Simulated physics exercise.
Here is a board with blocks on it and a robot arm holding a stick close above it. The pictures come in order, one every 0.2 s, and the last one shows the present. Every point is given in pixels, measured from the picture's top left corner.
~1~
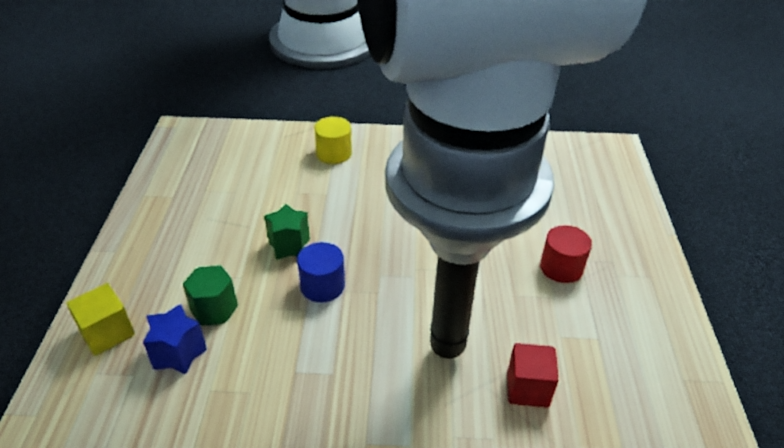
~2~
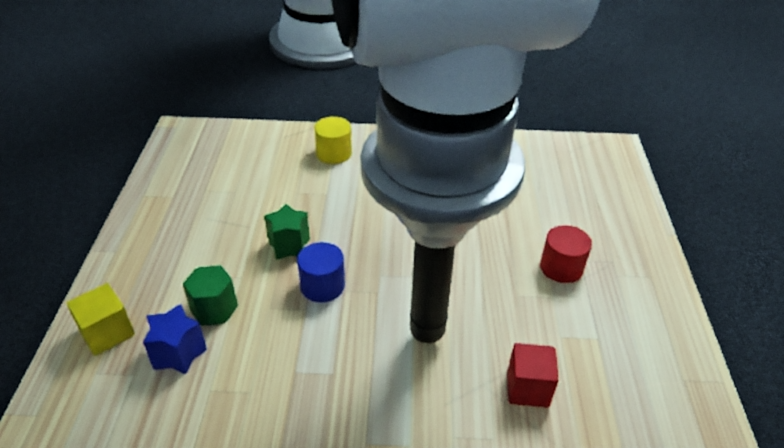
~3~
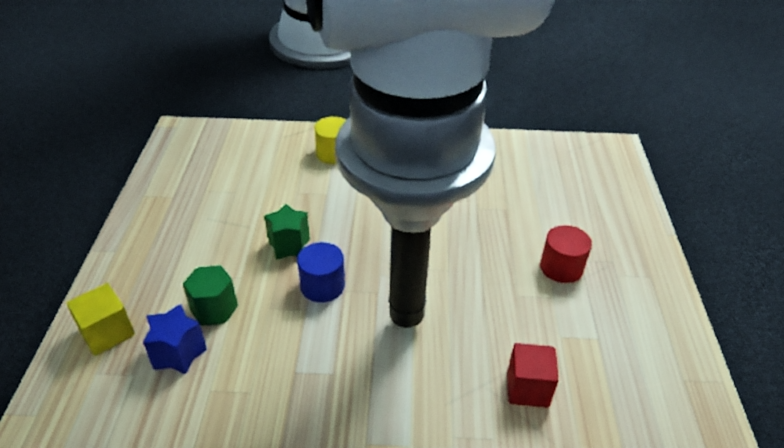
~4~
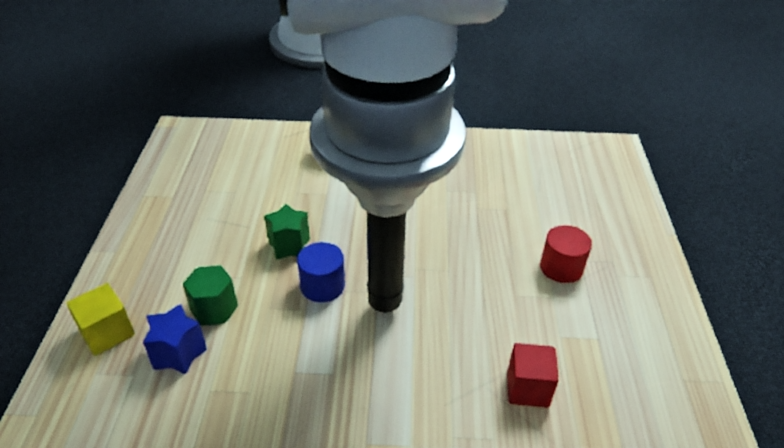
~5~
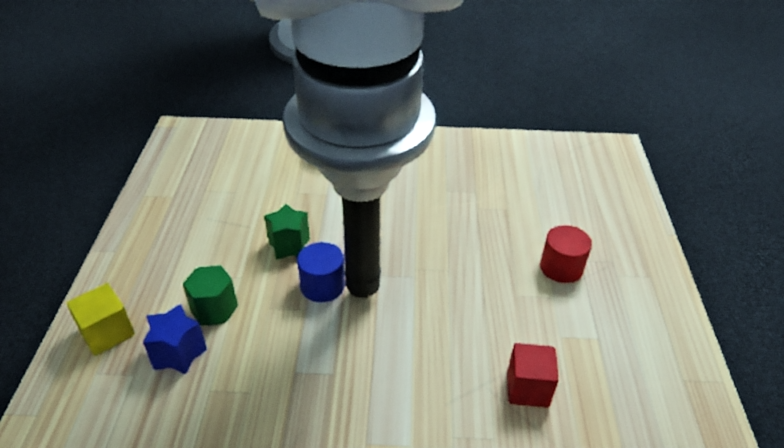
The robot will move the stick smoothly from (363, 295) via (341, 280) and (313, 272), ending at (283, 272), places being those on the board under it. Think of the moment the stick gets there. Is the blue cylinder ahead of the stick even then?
Yes
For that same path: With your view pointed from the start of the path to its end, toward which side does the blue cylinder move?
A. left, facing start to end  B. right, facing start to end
I choose A.
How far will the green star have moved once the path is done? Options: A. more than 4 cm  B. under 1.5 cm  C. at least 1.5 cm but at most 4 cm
The one that fits is B, under 1.5 cm.
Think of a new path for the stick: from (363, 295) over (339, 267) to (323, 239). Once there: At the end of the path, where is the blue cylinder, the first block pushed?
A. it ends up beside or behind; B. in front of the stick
My pick is A.
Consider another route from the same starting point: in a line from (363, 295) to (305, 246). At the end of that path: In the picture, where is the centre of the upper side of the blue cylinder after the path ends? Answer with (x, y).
That would be at about pixel (280, 246).
On the path given first. Halfway along, stick at (326, 265); blue cylinder at (284, 249).
At the end, stick at (281, 263); green star not moved; blue cylinder at (238, 251).
